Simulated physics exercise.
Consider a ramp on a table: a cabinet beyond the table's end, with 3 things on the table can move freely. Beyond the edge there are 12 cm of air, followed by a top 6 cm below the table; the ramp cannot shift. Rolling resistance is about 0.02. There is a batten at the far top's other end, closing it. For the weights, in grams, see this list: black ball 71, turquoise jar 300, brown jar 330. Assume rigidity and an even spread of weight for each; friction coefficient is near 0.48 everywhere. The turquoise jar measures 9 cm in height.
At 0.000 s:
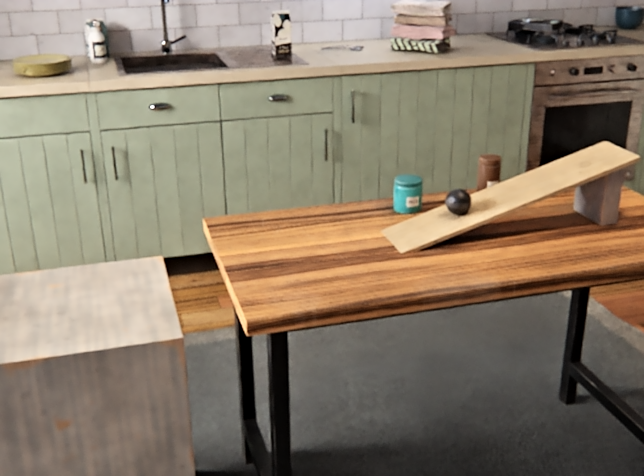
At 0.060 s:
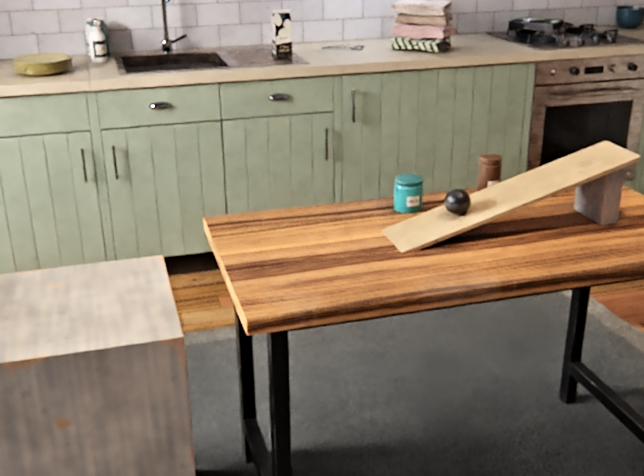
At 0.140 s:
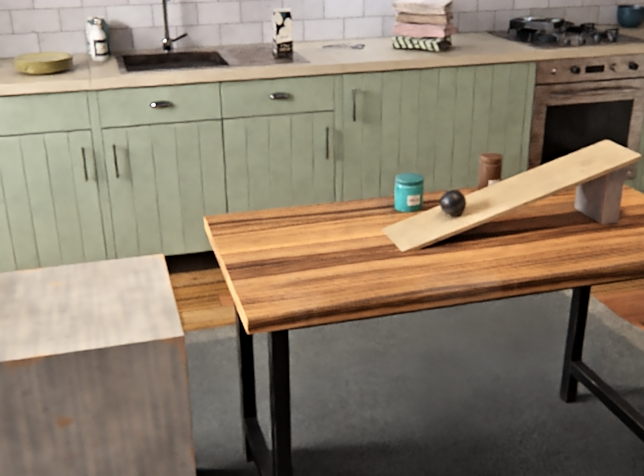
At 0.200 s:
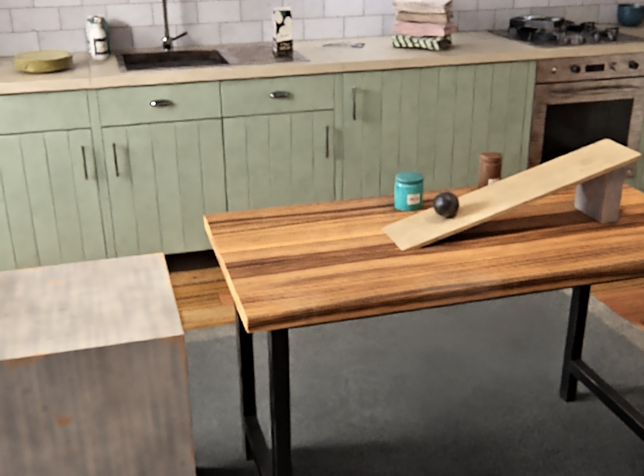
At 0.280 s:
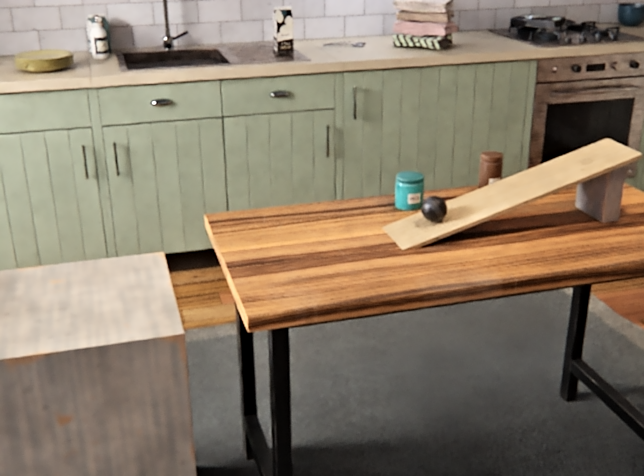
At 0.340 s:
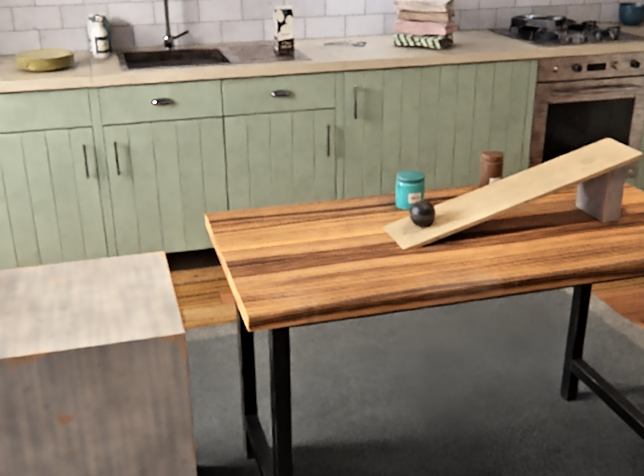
On a wooden table, a black ball rolls down a ramp beside a turquoise jar.
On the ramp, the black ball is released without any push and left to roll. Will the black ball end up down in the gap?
Yes. It ends up below the tops.
After 0.54 s, 35 cm of run left; black ball near (366, 228).
After 0.94 s, 5 cm of run left; black ball near (243, 243).
After 1.24 s, down in the gap; black ball near (200, 309).
After 1.44 s, down in the gap; black ball near (234, 458).
In the end (1.7 s), down in the gap; the bystanders under 8 cm from the start.
